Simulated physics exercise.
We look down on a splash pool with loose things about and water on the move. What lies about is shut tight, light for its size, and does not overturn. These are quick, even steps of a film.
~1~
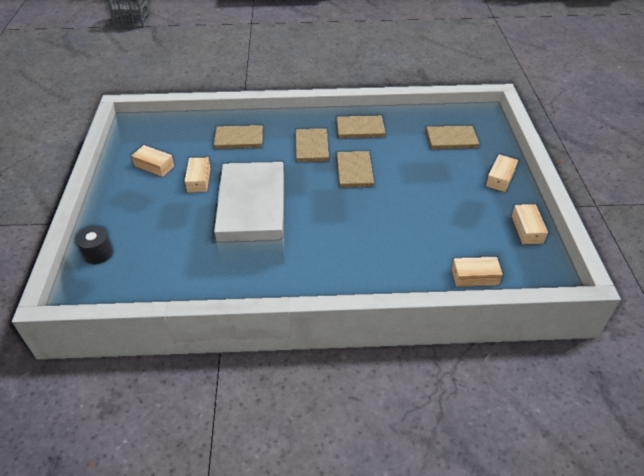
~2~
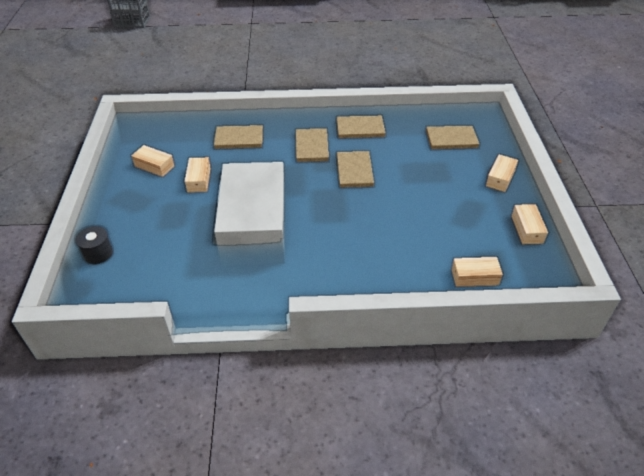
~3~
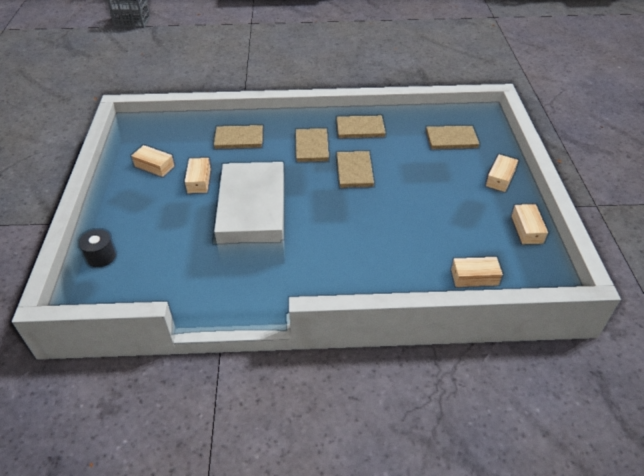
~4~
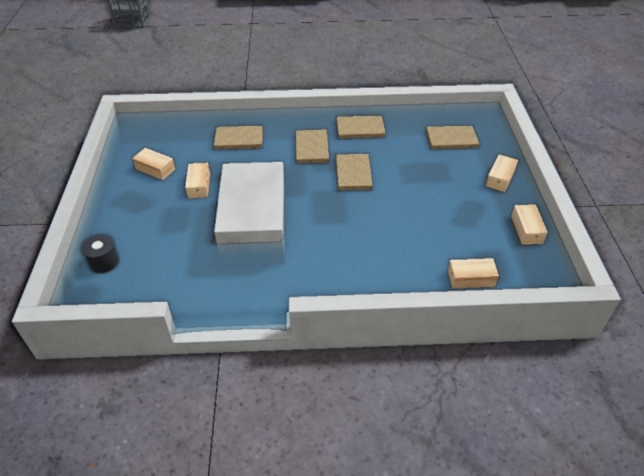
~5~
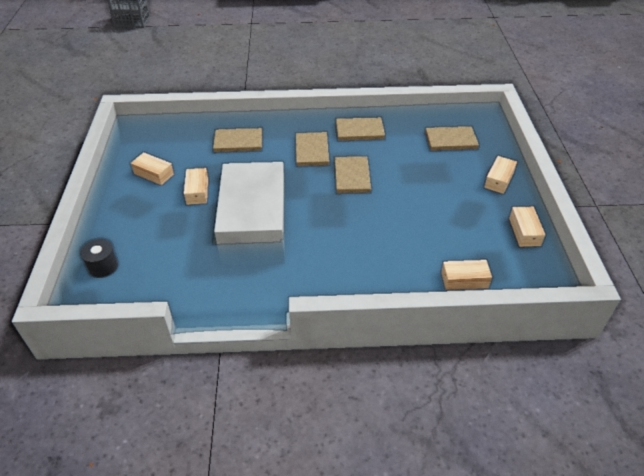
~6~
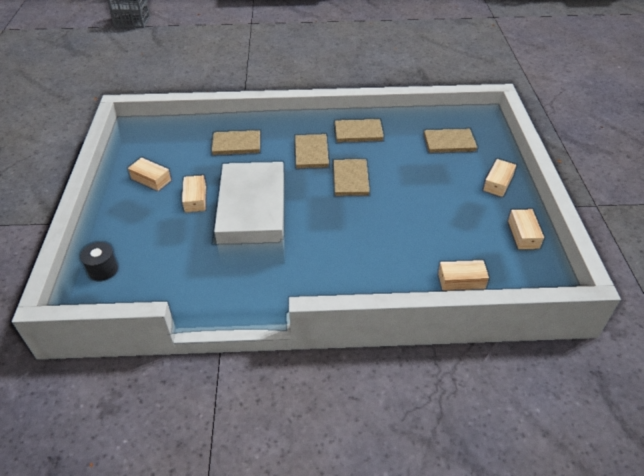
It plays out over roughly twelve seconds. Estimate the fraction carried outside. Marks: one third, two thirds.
Share: Less than a third.
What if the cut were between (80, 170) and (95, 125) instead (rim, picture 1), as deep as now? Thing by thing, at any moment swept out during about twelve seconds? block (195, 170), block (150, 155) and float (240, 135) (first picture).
In that order: Yes, yes, carried outside.
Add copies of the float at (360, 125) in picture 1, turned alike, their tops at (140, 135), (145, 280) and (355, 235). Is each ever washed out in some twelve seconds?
One after the other: Stays, out, washed out.
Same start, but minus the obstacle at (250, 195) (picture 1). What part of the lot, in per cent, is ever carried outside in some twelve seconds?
Some 0 per cent.
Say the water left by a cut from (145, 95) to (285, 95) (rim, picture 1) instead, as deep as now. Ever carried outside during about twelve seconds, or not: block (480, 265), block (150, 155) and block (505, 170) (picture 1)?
In that order: No, gone, left behind.
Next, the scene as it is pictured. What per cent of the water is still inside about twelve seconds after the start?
Some 70 per cent.
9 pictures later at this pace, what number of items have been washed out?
It comes to 0.
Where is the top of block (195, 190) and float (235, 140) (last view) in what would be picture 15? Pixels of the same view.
Roughly at (193, 224) and (213, 150).
A moment on, 0 of 11 are out; 11 afloat.
Next, 0 of 11 are out; 11 afloat.
Later, 0 of 11 are out; 11 afloat.
In the end, 2 of 11 are out; 9 afloat.
